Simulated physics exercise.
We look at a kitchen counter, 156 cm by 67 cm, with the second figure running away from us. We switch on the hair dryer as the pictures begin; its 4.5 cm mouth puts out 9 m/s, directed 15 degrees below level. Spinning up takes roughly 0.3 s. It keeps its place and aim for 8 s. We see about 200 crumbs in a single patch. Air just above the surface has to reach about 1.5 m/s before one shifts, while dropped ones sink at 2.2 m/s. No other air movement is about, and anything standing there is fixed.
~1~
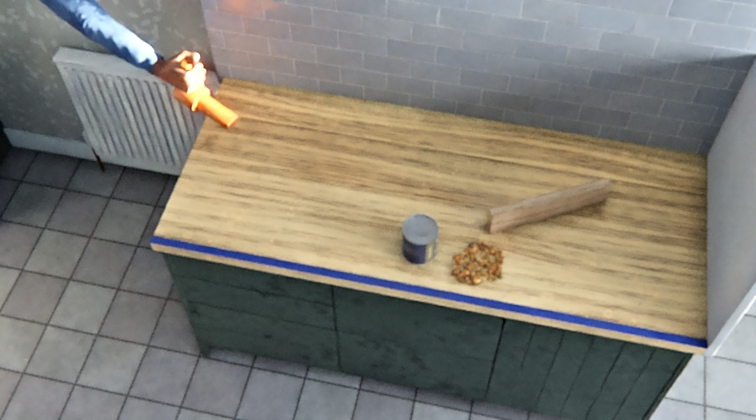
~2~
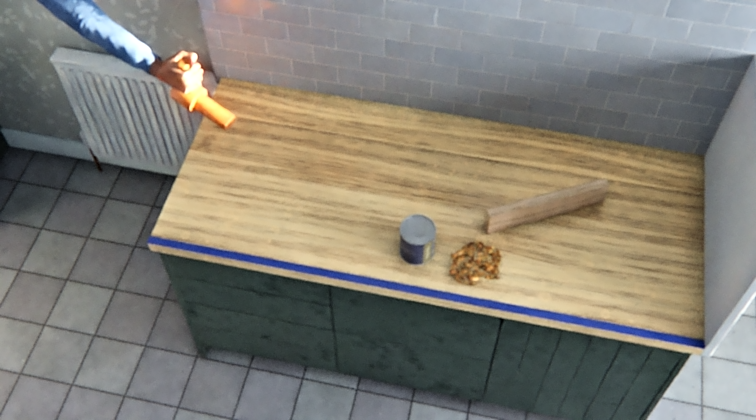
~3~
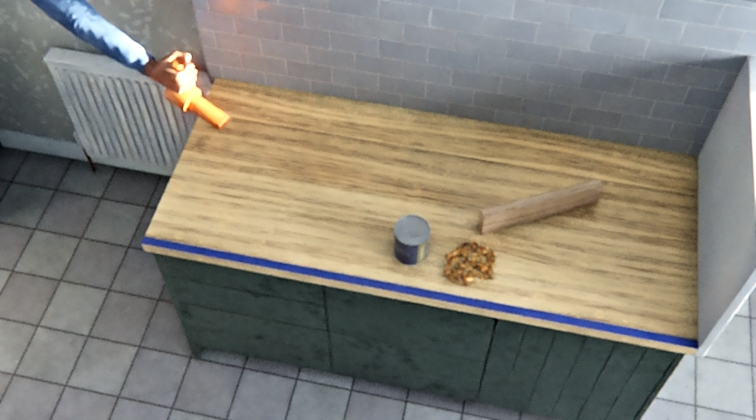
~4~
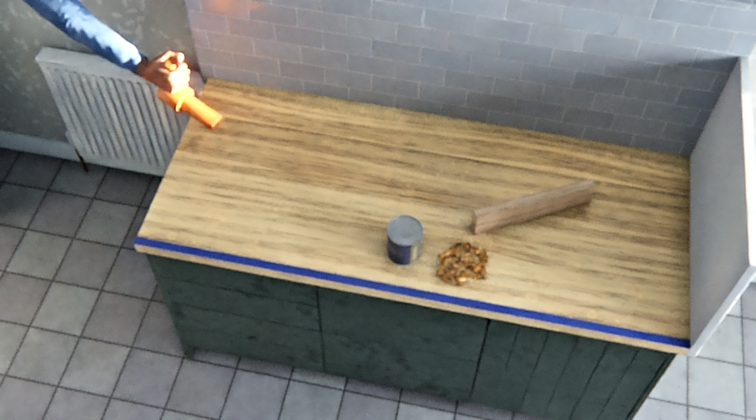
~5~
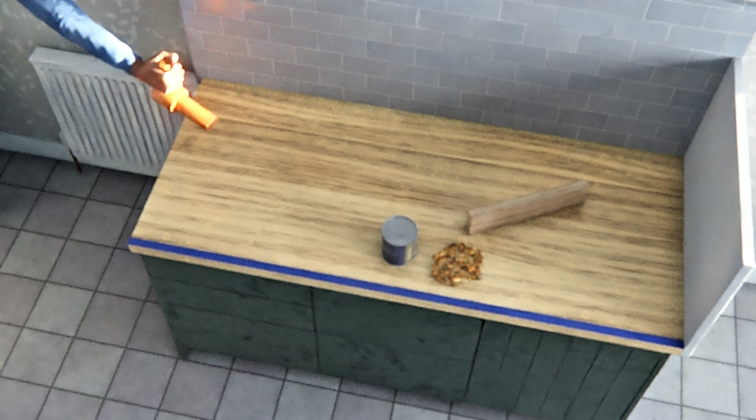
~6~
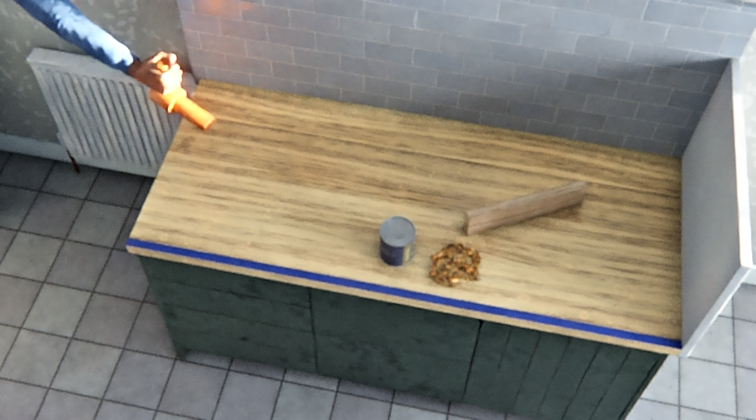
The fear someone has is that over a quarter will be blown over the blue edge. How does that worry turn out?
I'd predict that edge sees at most a quarter go past.
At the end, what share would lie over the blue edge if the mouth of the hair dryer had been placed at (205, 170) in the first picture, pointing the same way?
My estimate is close to 2 percent.
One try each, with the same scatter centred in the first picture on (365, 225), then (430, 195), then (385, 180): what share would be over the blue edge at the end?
First try 80 %, second 0 %, third 0 %.
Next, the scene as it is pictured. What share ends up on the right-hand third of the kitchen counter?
About 30 percent.
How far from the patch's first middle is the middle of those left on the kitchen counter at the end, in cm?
I'd say around 5 cm.
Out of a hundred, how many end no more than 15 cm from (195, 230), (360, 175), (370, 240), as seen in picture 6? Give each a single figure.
I would say some 0 %, 0 % and 0 % respectively.
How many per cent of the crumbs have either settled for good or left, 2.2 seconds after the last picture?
My guess would be around 15 %.
Then, 1.2 s after the last picture, 0 % are over the blue edge; the middle of those still in play is near (457, 269); 14 % have settled or left.
Then, 2.2 s after the last picture, 0 % are over the blue edge; the middle of those still in play is near (466, 271); 16 % have settled or left.
Then, 4.1 s after the last picture, 2 % are over the blue edge; the middle of those still in play is near (467, 272); 24 % have settled or left.
Then, 7.7 s after the last picture, at the end, 4 % are over the blue edge; the middle of those still in play is near (467, 273).
